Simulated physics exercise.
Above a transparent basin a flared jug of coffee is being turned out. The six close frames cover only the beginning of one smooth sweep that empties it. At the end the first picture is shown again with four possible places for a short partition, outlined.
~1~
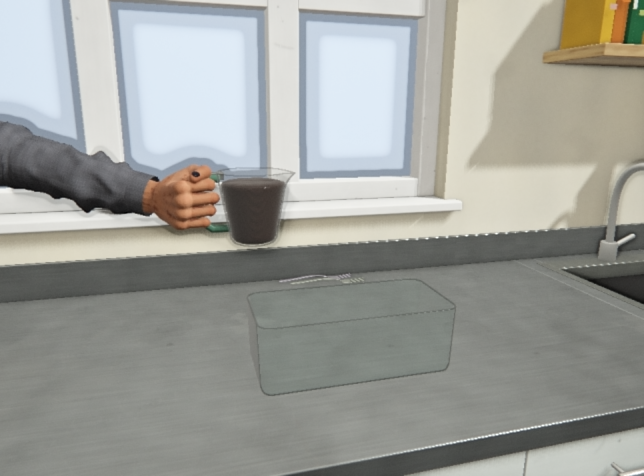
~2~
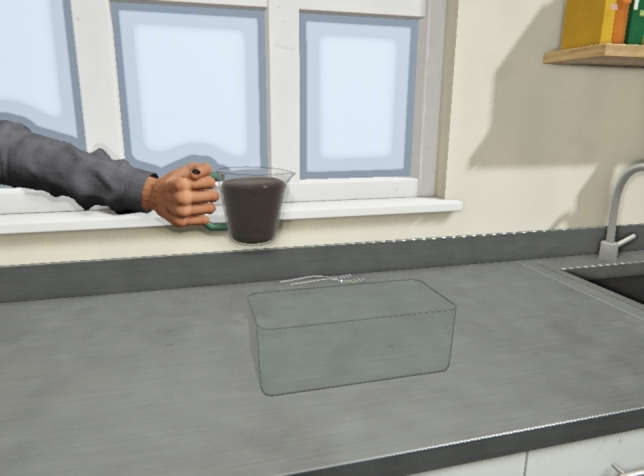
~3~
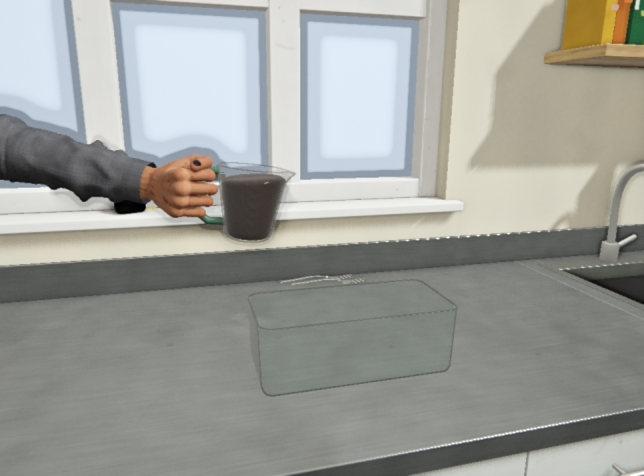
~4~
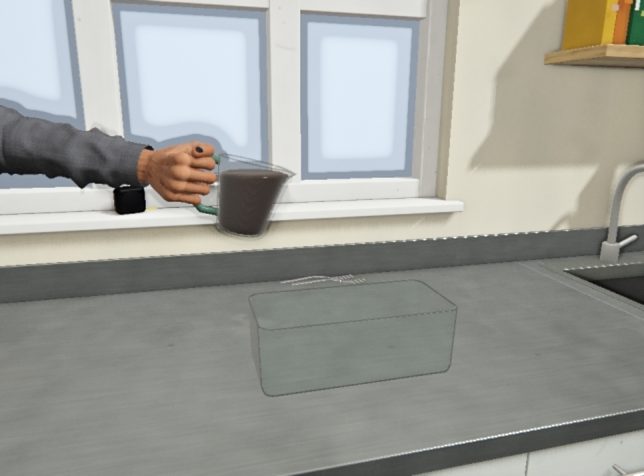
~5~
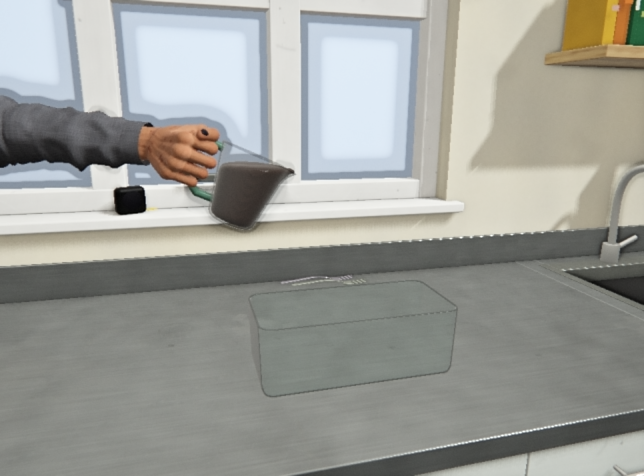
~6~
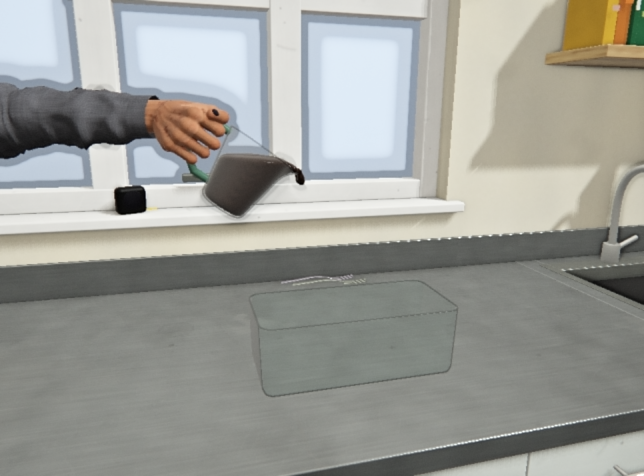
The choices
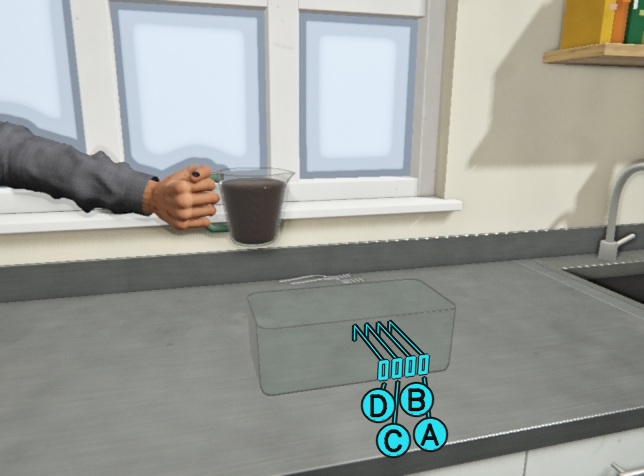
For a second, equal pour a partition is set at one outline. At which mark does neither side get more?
Place D.
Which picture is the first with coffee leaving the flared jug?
In picture 6.
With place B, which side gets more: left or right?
The left side.
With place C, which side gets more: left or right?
More ends on the left.
In cyan, A at (424, 377); B at (411, 379); C at (397, 381); D at (384, 383).
With A, about 79 % ends left of the wall and 16 % right of it; 5 % is lost outside.
With B, about 80 % ends left of the wall and 12 % right of it; 7 % is lost outside.
With C, about 80 % ends left of the wall and 13 % right of it; 7 % is lost outside.
With D, about 47 % ends left of the wall and 50 % right of it; 3 % is lost outside.
